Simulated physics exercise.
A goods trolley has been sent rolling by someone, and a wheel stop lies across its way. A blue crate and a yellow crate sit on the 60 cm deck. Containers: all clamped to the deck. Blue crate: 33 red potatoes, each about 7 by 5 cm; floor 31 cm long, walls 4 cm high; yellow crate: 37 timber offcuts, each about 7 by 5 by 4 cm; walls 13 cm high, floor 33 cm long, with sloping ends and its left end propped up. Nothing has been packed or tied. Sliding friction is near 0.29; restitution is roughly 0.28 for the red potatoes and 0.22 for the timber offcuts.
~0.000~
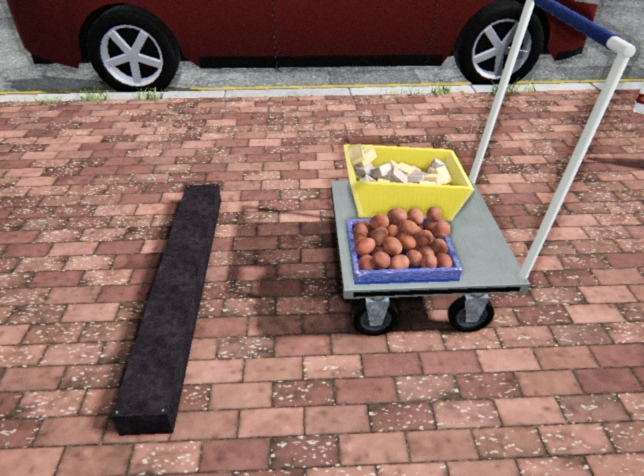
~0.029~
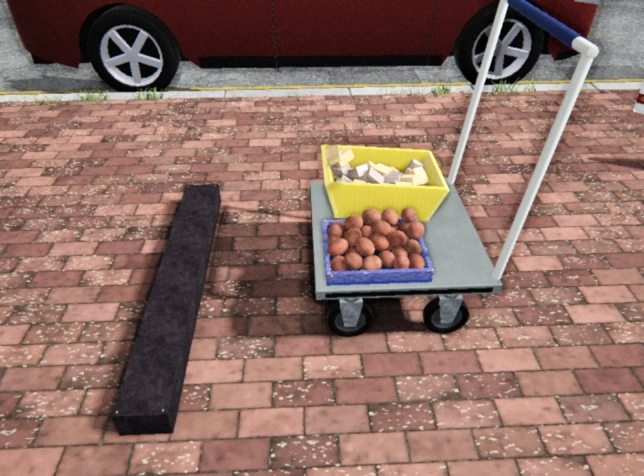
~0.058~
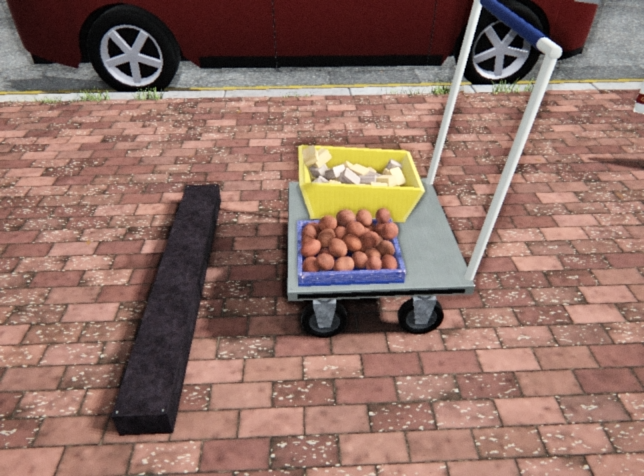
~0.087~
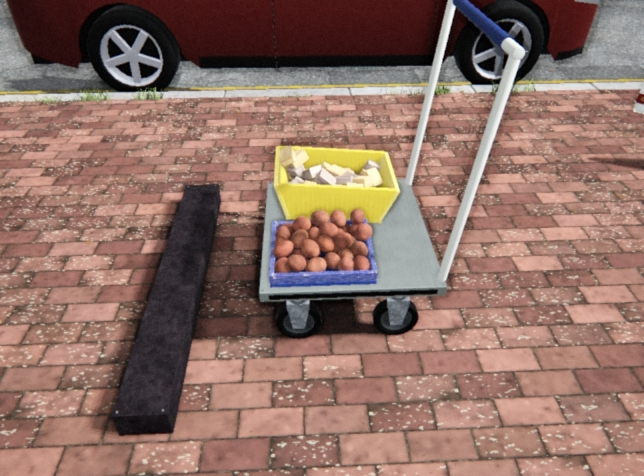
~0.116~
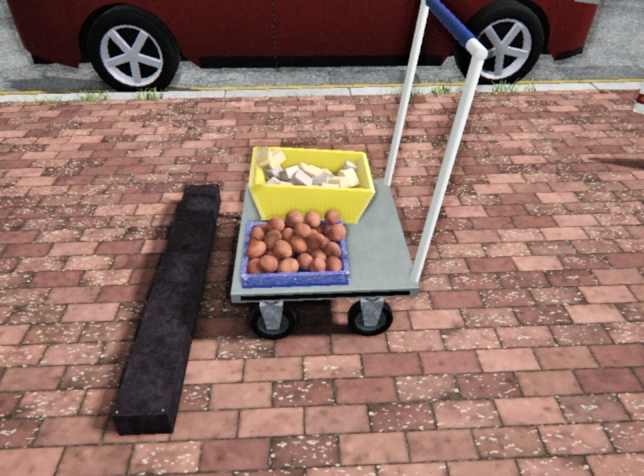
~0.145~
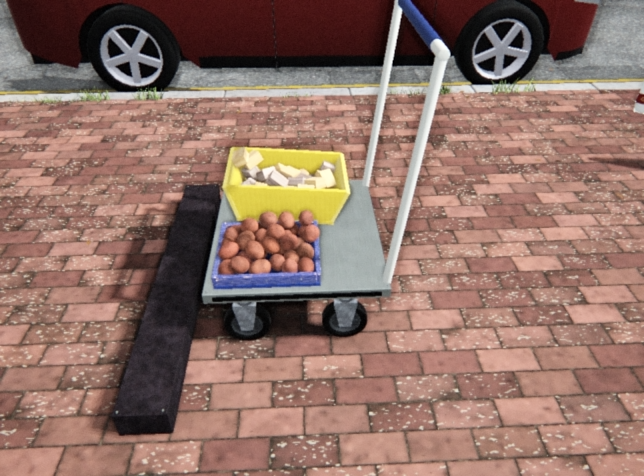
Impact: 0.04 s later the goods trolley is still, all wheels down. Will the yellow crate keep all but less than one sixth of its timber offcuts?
Yes - looks like it doesn't reach a sixth.
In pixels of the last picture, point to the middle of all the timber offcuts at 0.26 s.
Close to (237, 186).
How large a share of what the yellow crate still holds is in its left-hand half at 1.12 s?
About 70%.
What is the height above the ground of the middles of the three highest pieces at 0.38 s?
Mean height: Some 60 cm.
After 0.16 s, impact.
After 0.26 s, 4 of 33 out of the blue crate and 0 of 37 out of the yellow crate.
After 0.38 s, 10 of 33 out of the blue crate and 2 of 37 out of the yellow crate.
After 0.61 s, 12 of 33 out of the blue crate and 2 of 37 out of the yellow crate.
When it is over (at 1.12 s), 12 of 33 out of the blue crate and 3 of 37 out of the yellow crate. Asked share, 3 of 37, 8 per cent.
